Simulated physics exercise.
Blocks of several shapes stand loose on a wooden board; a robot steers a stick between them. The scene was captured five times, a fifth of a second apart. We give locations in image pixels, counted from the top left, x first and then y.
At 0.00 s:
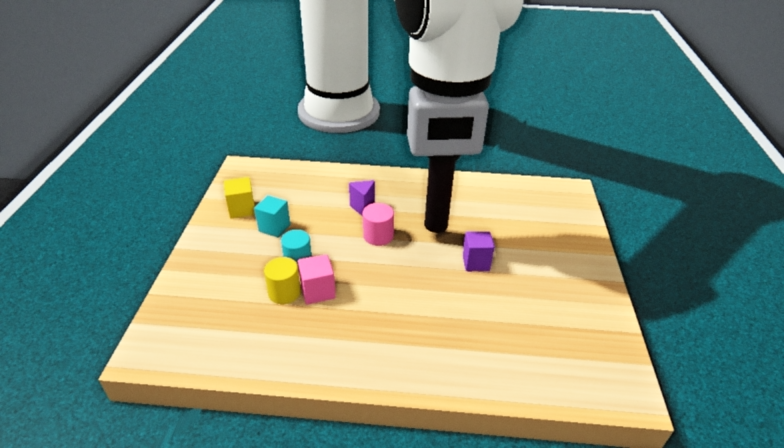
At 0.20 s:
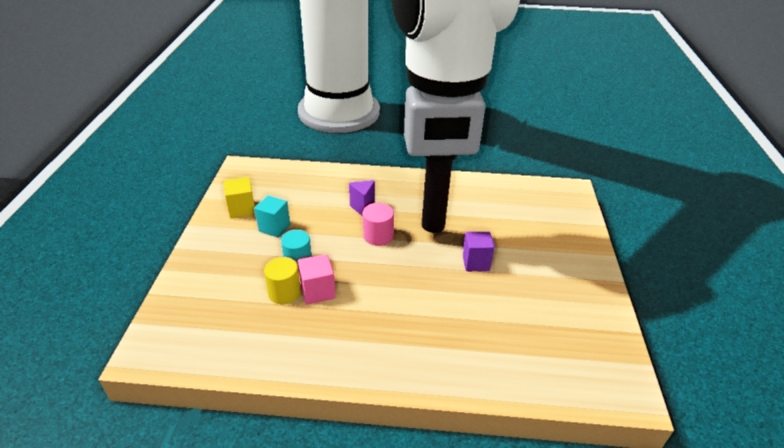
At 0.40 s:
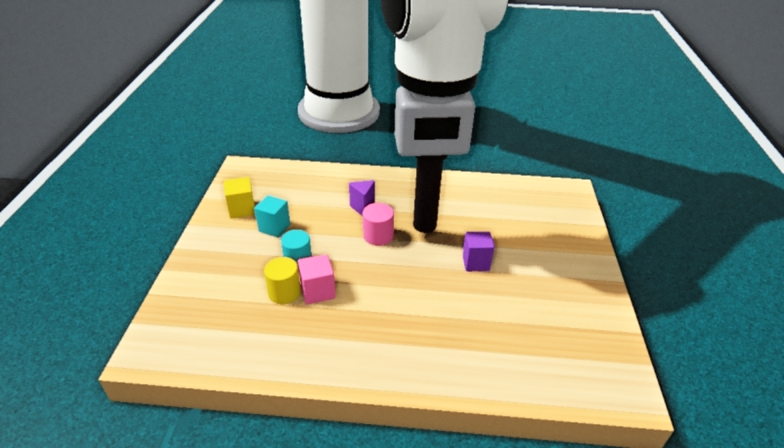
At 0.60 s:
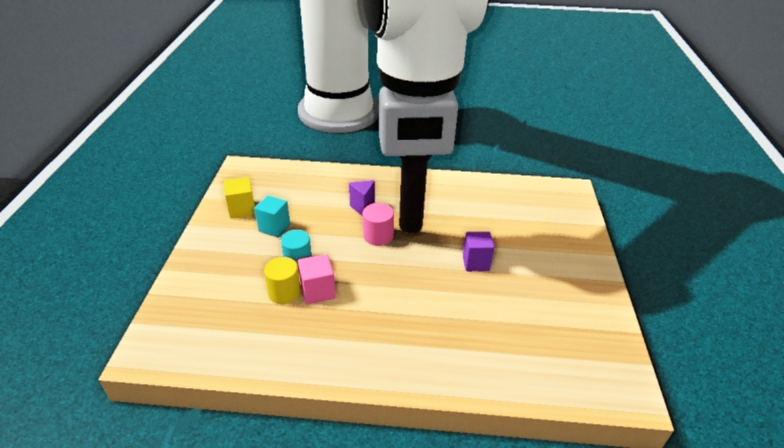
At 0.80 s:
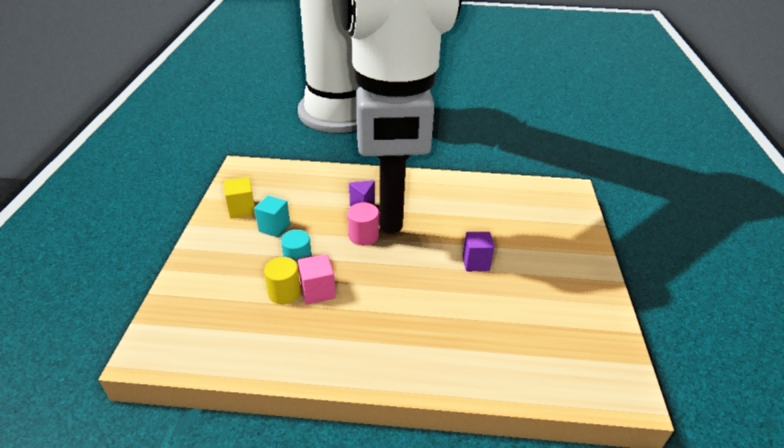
At the start, a robot arm holds a black stick upright on a wooden board scattered with small colourful blocks, just right of a pink cylinder. The stick slides left toward the cylinder, then pushes it a short way left, while the other blocks stay still.
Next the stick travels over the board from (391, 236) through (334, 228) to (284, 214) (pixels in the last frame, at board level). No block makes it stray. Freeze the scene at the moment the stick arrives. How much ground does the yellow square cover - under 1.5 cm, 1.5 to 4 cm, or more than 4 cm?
Less than 1.5 cm.
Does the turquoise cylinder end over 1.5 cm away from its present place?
Short answer: No.
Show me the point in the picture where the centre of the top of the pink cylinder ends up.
Located at (287, 212).
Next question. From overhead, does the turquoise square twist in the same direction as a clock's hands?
I'd say yes.
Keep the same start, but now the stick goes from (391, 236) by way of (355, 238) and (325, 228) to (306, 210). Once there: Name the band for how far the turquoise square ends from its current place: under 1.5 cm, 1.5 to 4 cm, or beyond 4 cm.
Band: 1.5 to 4 cm.
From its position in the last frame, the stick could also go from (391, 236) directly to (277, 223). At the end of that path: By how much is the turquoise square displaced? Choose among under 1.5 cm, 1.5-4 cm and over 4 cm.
Between 1.5 and 4 cm.
On the path given first. One third of the way, stick at (352, 221); pink cylinder at (324, 210).
Two thirds of the way, stick at (315, 214); turquoise square at (266, 204), turned 15° clockwise; pink cylinder at (290, 211).
At the end, stick at (283, 203); yellow square still; turquoise square at (262, 204), turned 20° clockwise; turquoise cylinder still; pink cylinder at (287, 212).
